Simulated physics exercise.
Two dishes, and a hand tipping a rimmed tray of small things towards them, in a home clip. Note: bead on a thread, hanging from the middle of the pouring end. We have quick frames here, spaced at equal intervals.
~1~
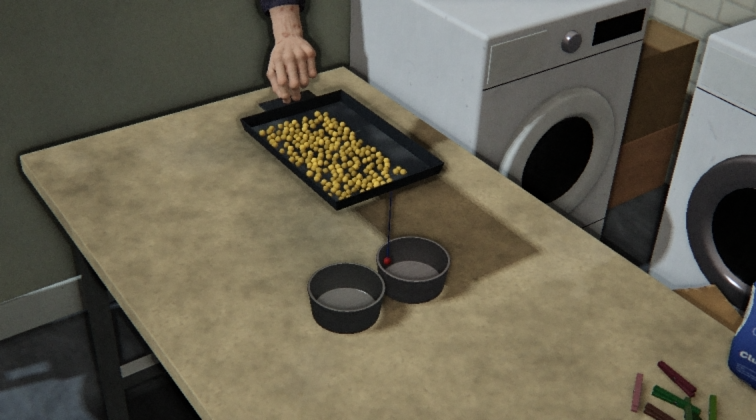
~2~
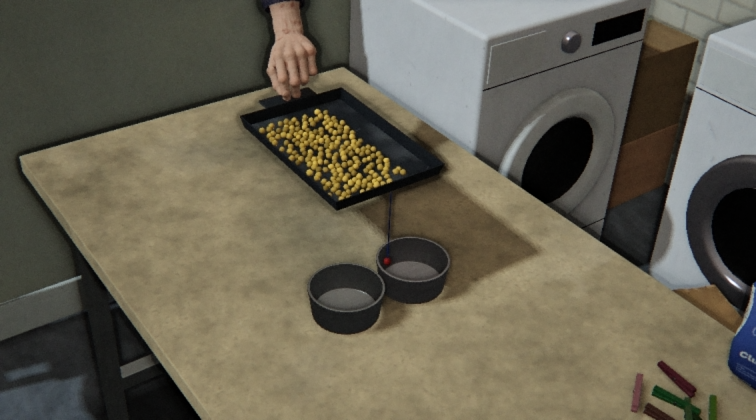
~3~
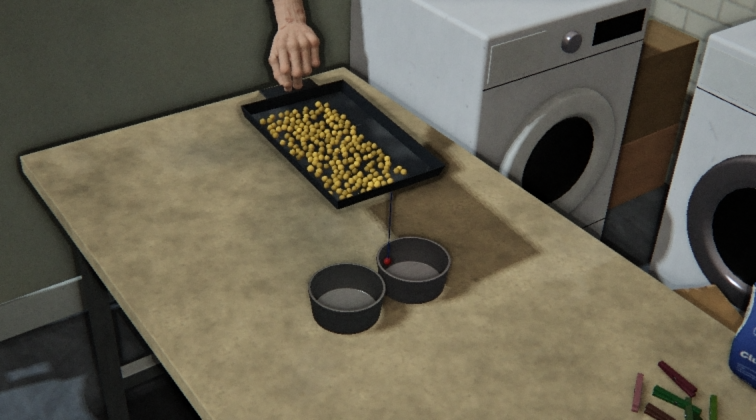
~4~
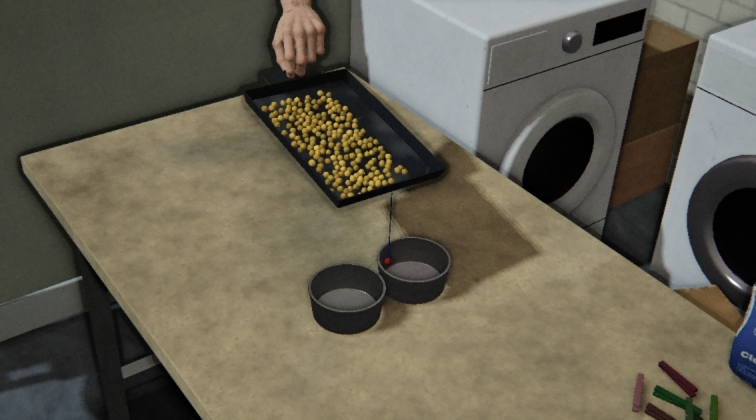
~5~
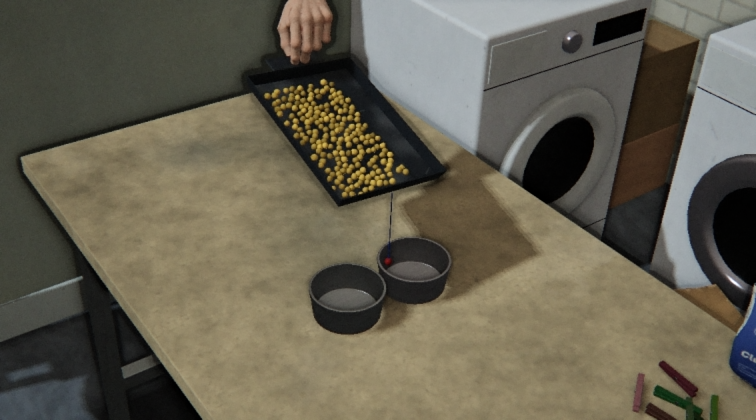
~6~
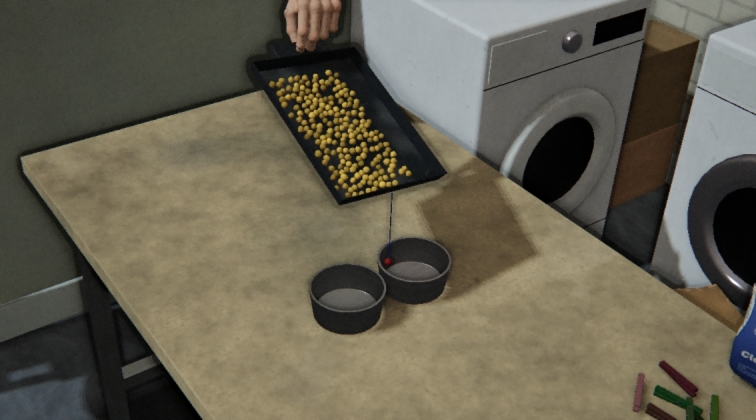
The clip shows a hand gradually raising the far end of a dark rimmed tray of small yellow balls above a table, tilting it towards two dark round dishes, while a red bead hangs on a thread from its near end.
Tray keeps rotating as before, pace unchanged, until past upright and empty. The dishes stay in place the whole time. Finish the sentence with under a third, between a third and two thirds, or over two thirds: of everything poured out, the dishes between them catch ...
Of everything poured out, the dishes between them catch between a third and two thirds.
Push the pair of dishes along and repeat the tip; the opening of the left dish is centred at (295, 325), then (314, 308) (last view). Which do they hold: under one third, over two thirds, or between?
First: Less than a third; second: Less than a third.
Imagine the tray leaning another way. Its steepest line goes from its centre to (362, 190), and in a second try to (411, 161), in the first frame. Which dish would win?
One after the other: The leftmost dish, the rightmost dish.
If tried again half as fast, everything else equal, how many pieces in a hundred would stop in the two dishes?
Close to 40 per cent.
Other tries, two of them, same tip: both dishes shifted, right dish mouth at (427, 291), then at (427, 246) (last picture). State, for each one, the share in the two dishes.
You'd end up with around 40 per cent and then around 40 per cent.
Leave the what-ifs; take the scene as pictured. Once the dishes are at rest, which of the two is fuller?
The right side.
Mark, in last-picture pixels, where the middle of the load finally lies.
Close to (437, 293) in the last picture.
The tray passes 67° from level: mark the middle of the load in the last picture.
Somewhere around pixel (411, 172) in the last picture.
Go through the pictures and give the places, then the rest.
Corners of the pouring end near (337, 199) and (440, 162), level; middle of the load near (328, 153), puffed corn balls; left dish near (367, 317); right dish near (434, 287); bead on its thread near (388, 261), in the first frame.
Corners of the pouring end near (337, 199) and (440, 163), level; middle of the load near (328, 152), in the second frame.
Corners of the pouring end near (339, 198) and (441, 164), tipped barely, lowest at the right corner; middle of the load near (329, 147), in the third frame.
Corners of the pouring end near (340, 198) and (442, 167), tipped a little, lowest at the right corner; middle of the load near (331, 140), in the fourth frame.
Corners of the pouring end near (342, 197) and (442, 169), tipped clearly, lowest at the right corner; middle of the load near (333, 134), in the fifth frame.
Corners of the pouring end near (344, 196) and (443, 171), tipped clearly, lowest at the right corner; middle of the load near (337, 129); left dish near (369, 318); right dish near (436, 288), in the sixth frame.
Shortly afterwards, tray tipped steeply; the bulk on the tray; a little in the air.
Next, tray tipped past a quarter turn; near a quarter on the tray; a little in the right dish; near a quarter outside both; near a third in the air.
Some moments later, tray tipped past a quarter turn; only a few in the left dish; near half in the right dish; near half outside both.
In the end, tray tipped past a quarter turn; only a few in the left dish; near half in the right dish; near half outside both.
